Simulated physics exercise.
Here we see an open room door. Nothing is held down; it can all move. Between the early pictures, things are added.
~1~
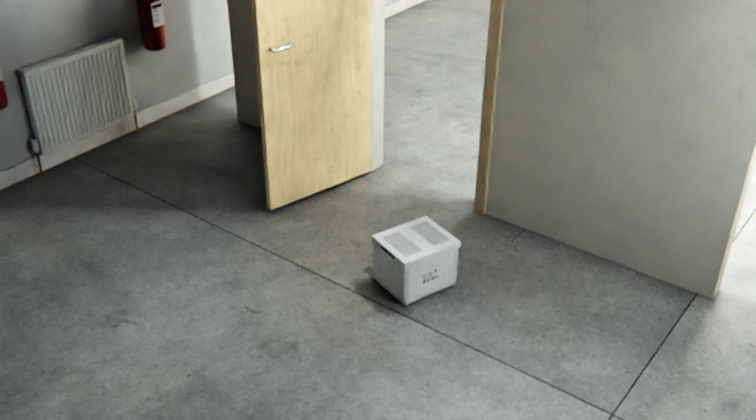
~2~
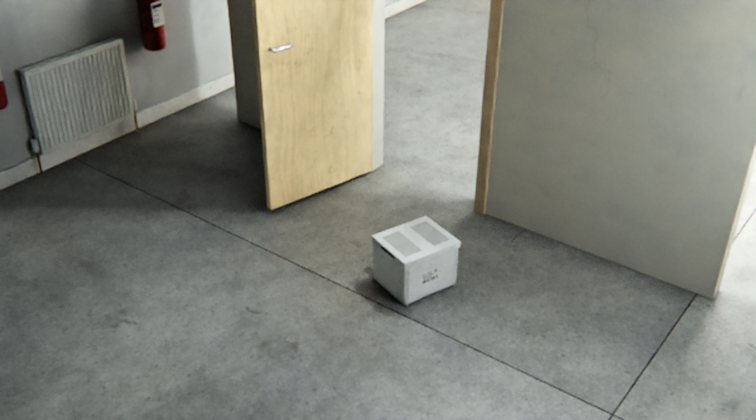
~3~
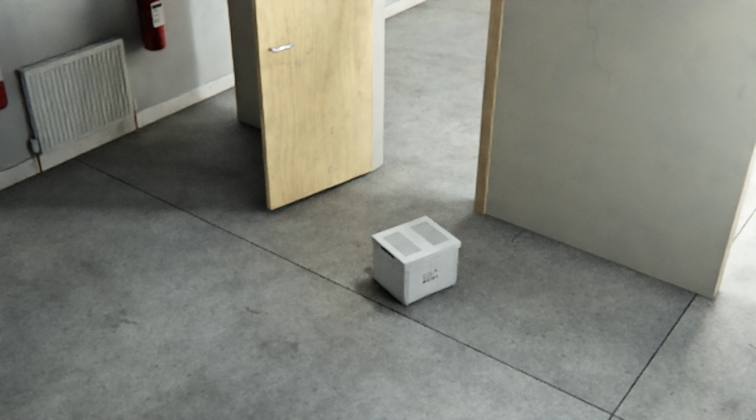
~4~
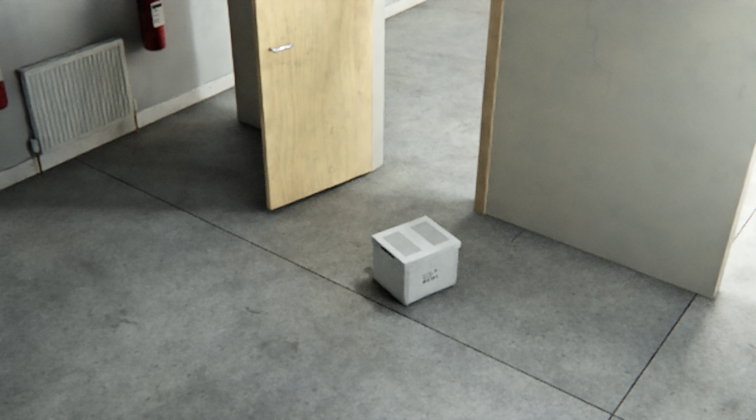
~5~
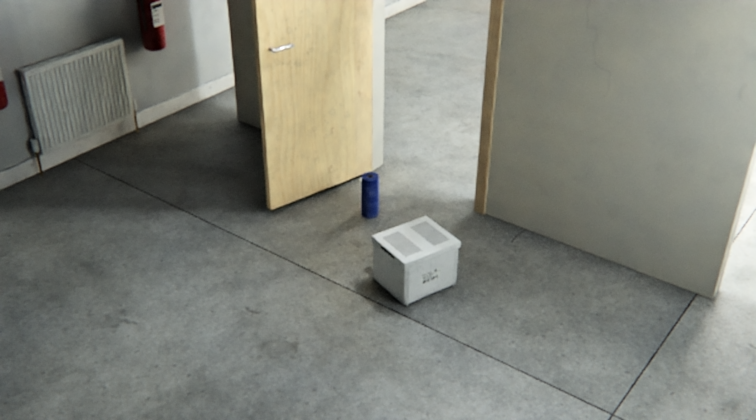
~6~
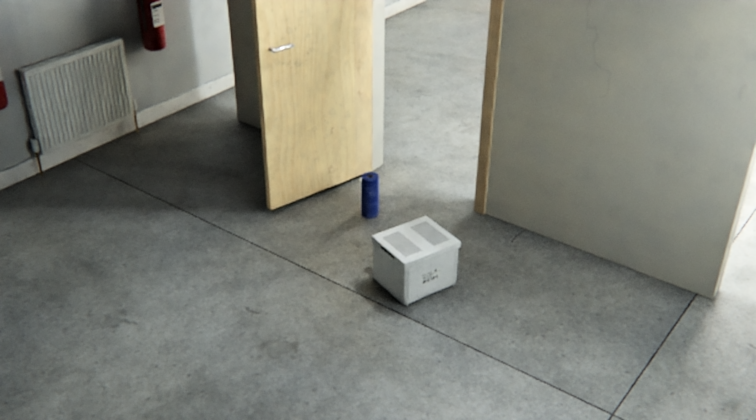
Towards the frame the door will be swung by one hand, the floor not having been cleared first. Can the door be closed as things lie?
My guess: Door fully home.
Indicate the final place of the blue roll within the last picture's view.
Pretty much around (485, 173), I'd say.
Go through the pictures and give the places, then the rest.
Door wide open and still; white tote (415, 260), in the first frame.
Door wide open and still; white tote (415, 260), in the second frame.
Door wide open and still; white tote (415, 260), in the third frame.
Door wide open and still; white tote (415, 260), in the fourth frame.
Door wide open and still; white tote (415, 260), in the fifth frame.
Door wide open and still; blue roll (370, 195); white tote (415, 260), in the sixth frame.
Then, 0.90 s after the last picture, open by 59°; blue roll slid a little near (374, 196).
Then, 1.20 s after the last picture, open by 31°; blue roll slid well along near (416, 194).
Then, 1.50 s after the last picture, open by 3°; blue roll slid well along near (459, 183).
Then, 1.80 s after the last picture, open by 0°; blue roll tipped 42° from how it was near (482, 171).
At rest, open by 0°; tipped over on the floor, blue roll; white tote in place. Seen from the same camera at the end, blue roll near (485, 173).
